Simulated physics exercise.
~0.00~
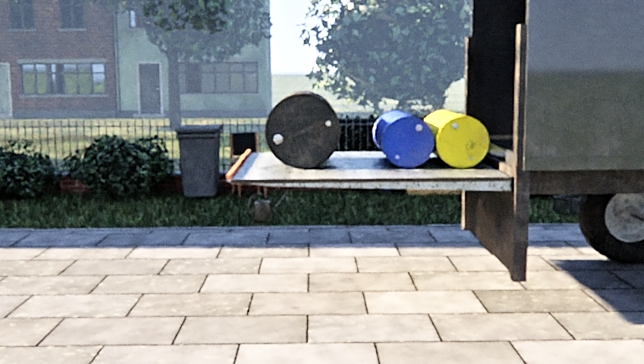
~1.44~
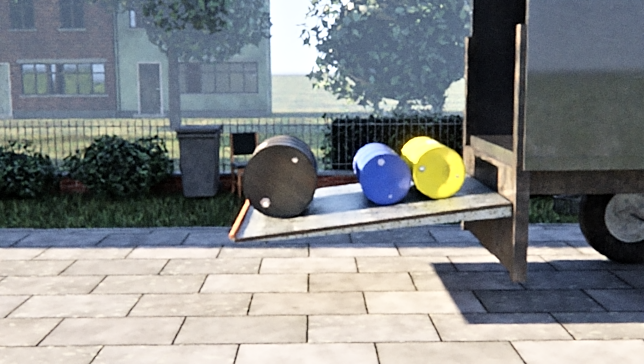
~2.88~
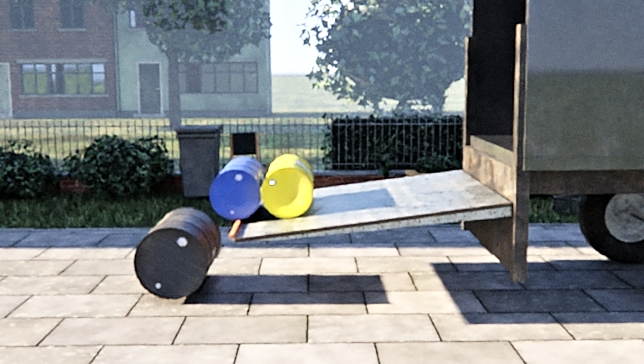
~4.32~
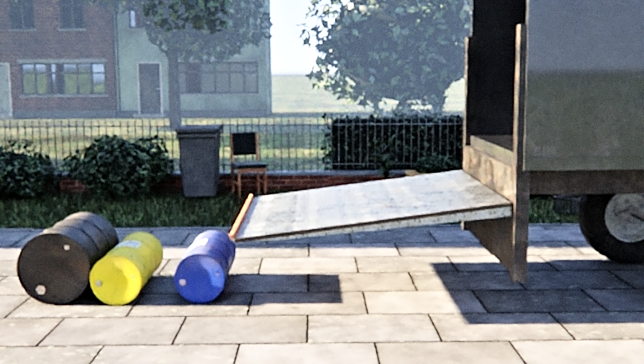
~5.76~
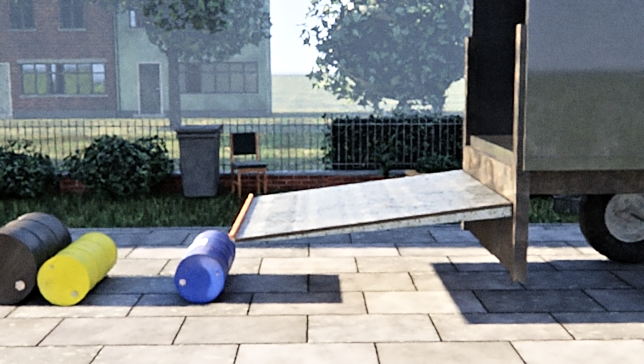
On a paved street, three drums roll left down a tilting truck lift onto the ground.
